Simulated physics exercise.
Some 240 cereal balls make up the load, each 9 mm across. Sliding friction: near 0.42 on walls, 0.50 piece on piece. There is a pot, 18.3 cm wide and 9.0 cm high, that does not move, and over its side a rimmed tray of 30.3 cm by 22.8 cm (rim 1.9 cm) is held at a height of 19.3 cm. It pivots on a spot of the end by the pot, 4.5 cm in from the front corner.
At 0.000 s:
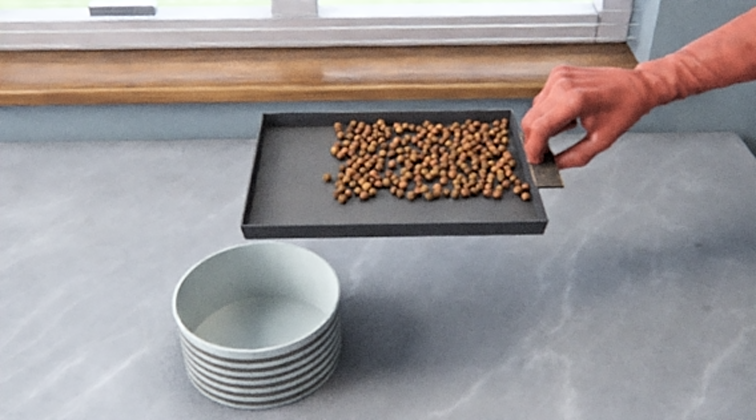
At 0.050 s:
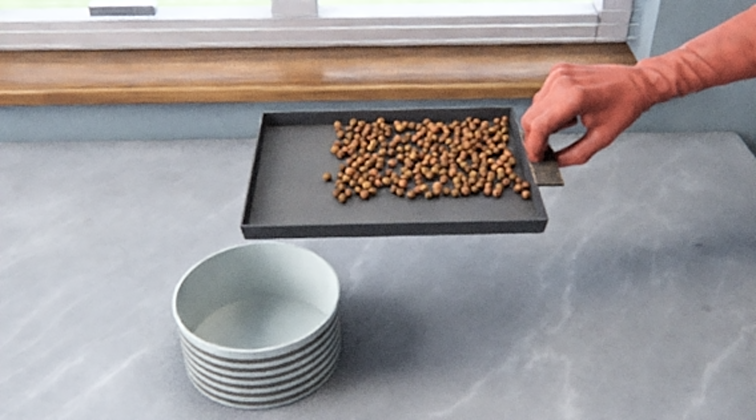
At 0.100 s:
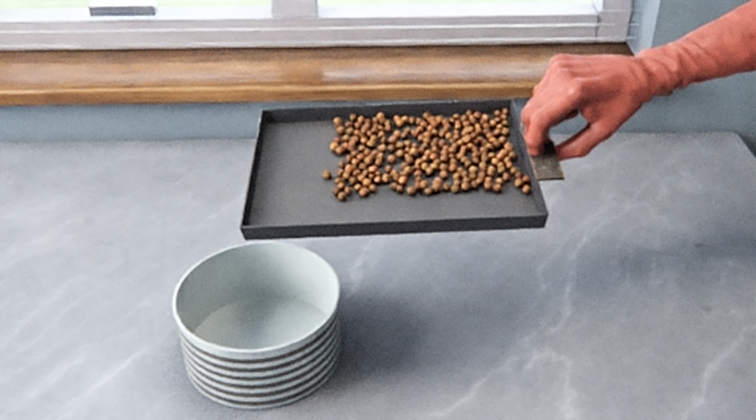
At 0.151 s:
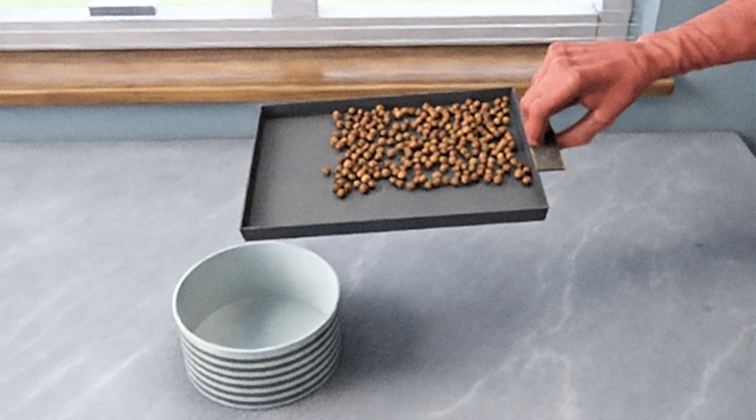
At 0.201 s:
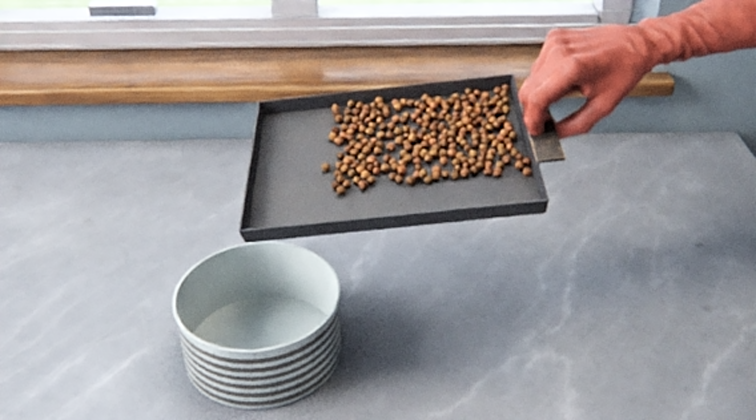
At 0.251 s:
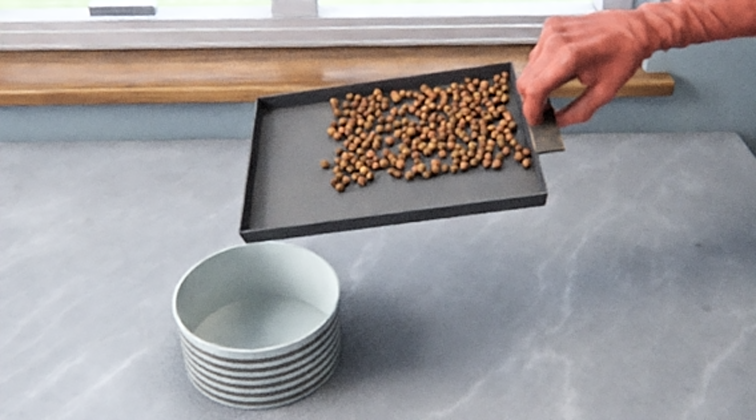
At first, a hand at the right grips a dark rimmed tray of small brown balls, held level above a grey countertop beside a pale ridged pot. The hand then raises the tray's right end, slowly and then faster, slanting it down toward the left, while the balls stay clustered near the raised end.
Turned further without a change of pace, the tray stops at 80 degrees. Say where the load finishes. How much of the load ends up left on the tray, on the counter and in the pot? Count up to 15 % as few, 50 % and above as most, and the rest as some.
My estimate: Tray most, counter few, pot some.
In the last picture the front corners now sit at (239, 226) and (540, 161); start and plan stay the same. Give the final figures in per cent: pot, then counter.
Pot 10; counter 20.
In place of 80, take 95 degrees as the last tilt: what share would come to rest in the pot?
In that case it comes to about 80 in a hundred.
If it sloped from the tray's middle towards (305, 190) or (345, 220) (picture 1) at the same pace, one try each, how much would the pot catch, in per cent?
Approximately 10 percent, then 10 percent.
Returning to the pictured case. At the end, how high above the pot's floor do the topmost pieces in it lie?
It stands at some 1.0 cm.
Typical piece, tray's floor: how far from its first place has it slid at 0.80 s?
15 cm.
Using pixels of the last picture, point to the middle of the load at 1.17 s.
Expected load position: Near (266, 205).
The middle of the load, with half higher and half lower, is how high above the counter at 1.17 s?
Some 22 cm above the counter.
After 0.80 s, tilt 44 degrees; the tray holds 100 %, the pot 0 %.
After 1.17 s, tilt 65 degrees; the tray holds 85 %, the pot 10 %.
After 1.63 s, tilt 80 degrees; the tray holds 80 %, the pot 15 %.
At rest (3.0 s), tray 70 %, counter 5 %, pot 30 %.
